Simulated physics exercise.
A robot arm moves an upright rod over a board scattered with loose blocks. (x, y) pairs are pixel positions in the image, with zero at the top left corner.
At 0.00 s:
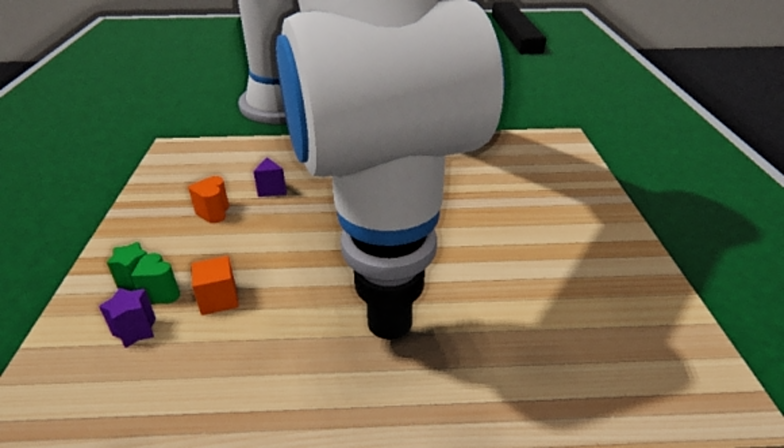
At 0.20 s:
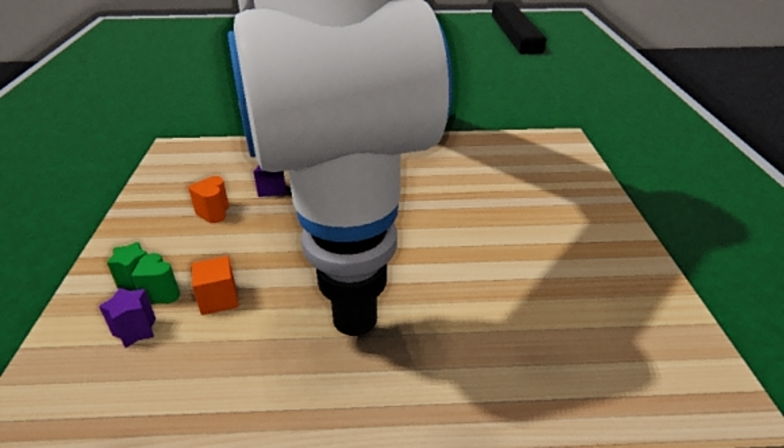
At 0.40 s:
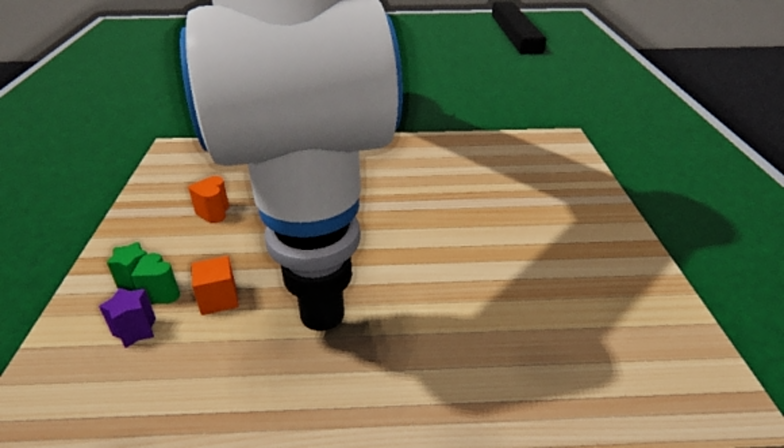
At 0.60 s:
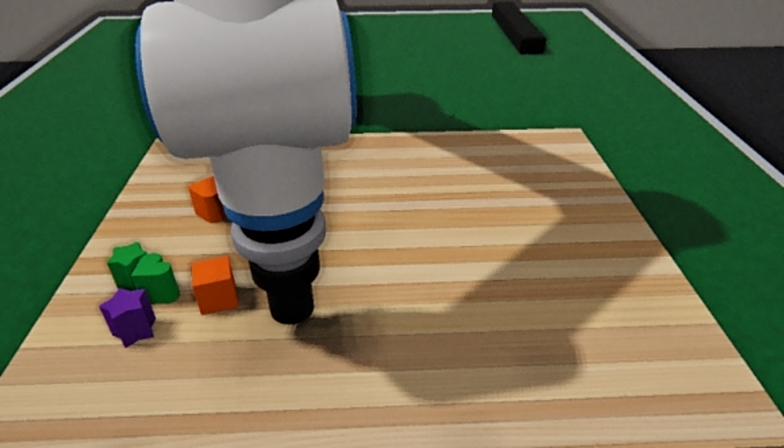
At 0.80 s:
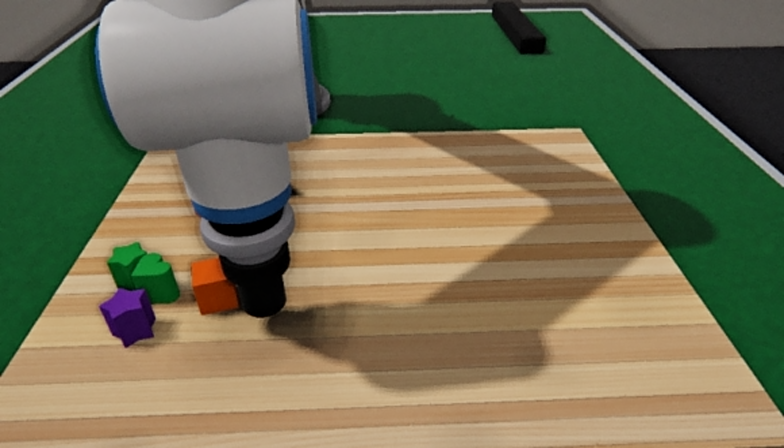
A robot arm moving an upright black rod steadily left over a wooden board toward an orange block, the blocks staying still.
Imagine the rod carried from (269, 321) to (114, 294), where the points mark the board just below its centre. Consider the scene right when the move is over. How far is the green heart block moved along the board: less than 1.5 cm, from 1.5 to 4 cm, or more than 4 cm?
I reckon it covers more than 4 cm.
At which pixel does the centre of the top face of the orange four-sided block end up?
I'd guess (179, 248).
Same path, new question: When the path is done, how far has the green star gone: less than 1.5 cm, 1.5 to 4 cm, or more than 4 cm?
The answer will be the long band, over 4 cm.
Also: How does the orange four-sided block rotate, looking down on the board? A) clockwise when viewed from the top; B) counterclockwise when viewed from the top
A: Clockwise when viewed from the top.
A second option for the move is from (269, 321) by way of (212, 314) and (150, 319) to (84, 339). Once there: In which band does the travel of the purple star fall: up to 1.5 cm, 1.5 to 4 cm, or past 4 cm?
Ends over 4 cm away.
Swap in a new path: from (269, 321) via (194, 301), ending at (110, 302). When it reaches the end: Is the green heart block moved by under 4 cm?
Going by the path, no.
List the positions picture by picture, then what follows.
In the first picture, rod's lower end (390, 323); purple star (123, 301); green star (126, 253); green heart block (151, 265); orange four-sided block (211, 270).
In the second picture, rod (355, 320); blocks still.
In the third picture, rod (323, 315); blocks still.
In the fourth picture, rod (293, 309); blocks still.
In the fifth picture, rod (265, 303); purple star (123, 301); green star (126, 253); green heart block (151, 265); orange four-sided block (211, 270).
What follows on the original path. One third of the way, rod (209, 293); green heart block (148, 265); orange four-sided block (187, 260).
Two thirds of the way, rod (157, 284); green star (111, 245); green heart block (128, 258), turned 20° clockwise; orange four-sided block (180, 249), turned 20° clockwise.
At the end, rod (106, 276); purple star still; green star (95, 227), turned 30° clockwise; green heart block (91, 245), turned 55° clockwise; orange four-sided block (179, 248), turned 25° clockwise.
